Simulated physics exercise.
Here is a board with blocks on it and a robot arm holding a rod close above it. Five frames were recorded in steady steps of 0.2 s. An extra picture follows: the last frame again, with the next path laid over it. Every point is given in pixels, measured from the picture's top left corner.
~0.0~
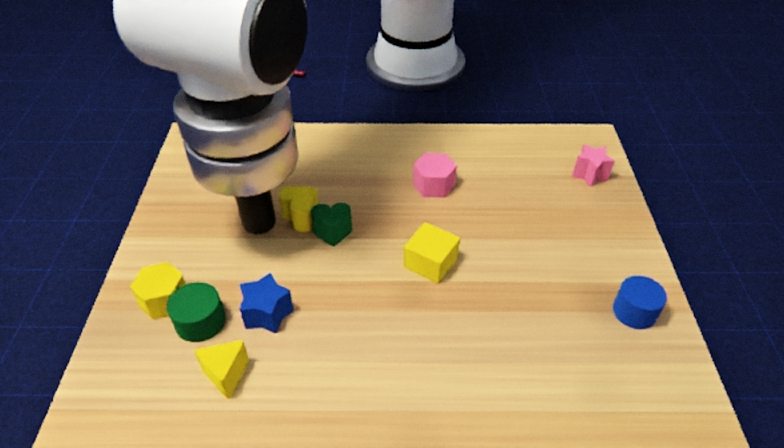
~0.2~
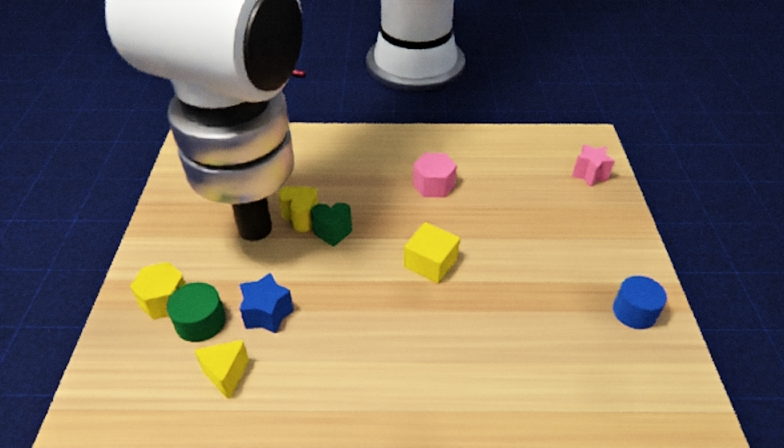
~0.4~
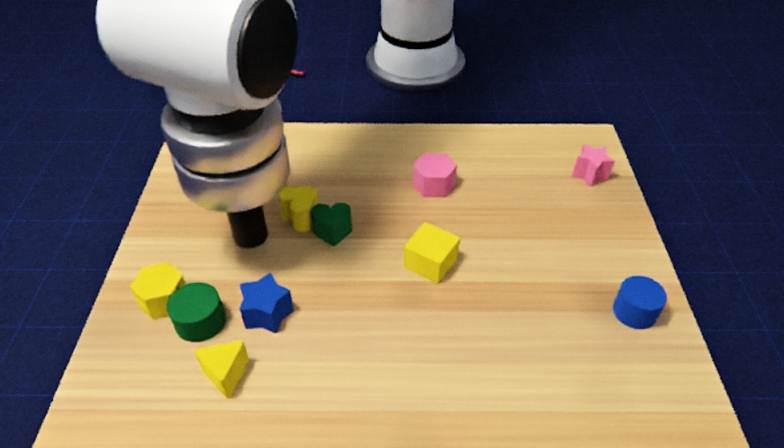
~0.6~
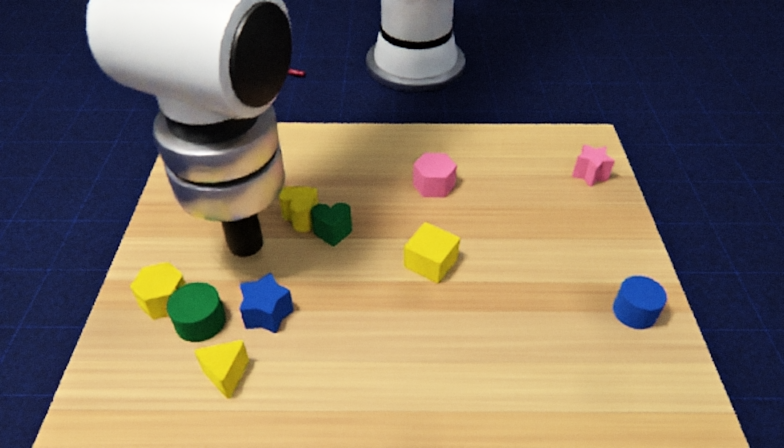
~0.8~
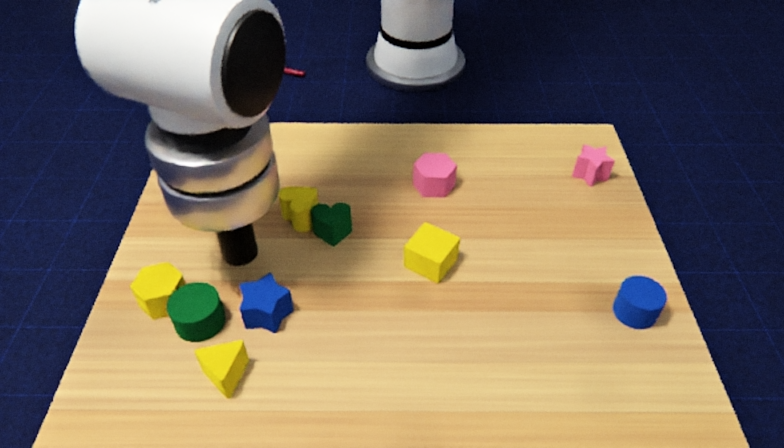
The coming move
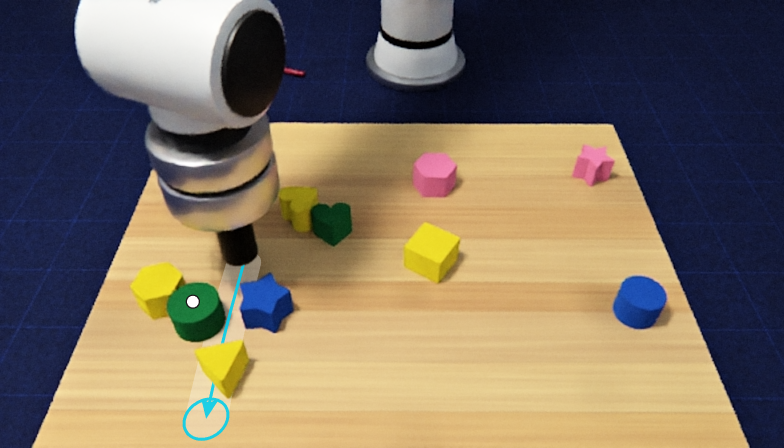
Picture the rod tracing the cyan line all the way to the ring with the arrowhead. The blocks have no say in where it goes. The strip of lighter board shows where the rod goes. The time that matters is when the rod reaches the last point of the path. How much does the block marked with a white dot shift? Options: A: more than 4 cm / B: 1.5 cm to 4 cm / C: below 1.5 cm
Letter B.
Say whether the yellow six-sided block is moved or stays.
Still in place.
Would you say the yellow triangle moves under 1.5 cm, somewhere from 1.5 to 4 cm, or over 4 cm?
The answer will be the long band, over 4 cm.
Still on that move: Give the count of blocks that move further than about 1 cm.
The answer is three or more blocks, counting only moves over 1 cm.
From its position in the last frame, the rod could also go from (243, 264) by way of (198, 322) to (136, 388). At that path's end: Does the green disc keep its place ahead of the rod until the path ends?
My answer is yes.
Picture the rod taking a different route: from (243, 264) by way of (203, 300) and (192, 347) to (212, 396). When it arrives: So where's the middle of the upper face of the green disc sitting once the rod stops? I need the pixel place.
Its top middle is near (163, 416).
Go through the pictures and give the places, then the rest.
The first picture shows rod's lower end (259, 223); yellow six-sided block (156, 280); green disc (193, 302); yellow triangle (220, 356); blue star-shaped block (262, 293).
The second picture shows rod (255, 229); blocks still.
The third picture shows rod (251, 236); blocks still.
The fourth picture shows rod (246, 244); blocks still.
The fifth picture shows rod (241, 253); yellow six-sided block (156, 280); green disc (193, 302); yellow triangle (220, 356); blue star-shaped block (262, 293).
Drawn move, from (243, 264) to (206, 419); the dot is on the green disc.
What follows on the original path. One third of the way, rod (228, 298); green disc (184, 312); blue star-shaped block (264, 300), turned 30° anticlockwise.
Two thirds of the way, rod (215, 350); green disc (167, 330); yellow triangle (220, 369); blue star-shaped block (262, 307), turned 65° anticlockwise.
At the end, rod (202, 409); yellow six-sided block still; green disc (167, 330); yellow triangle (222, 425), turned 45° anticlockwise; blue star-shaped block (262, 307), turned 65° anticlockwise.
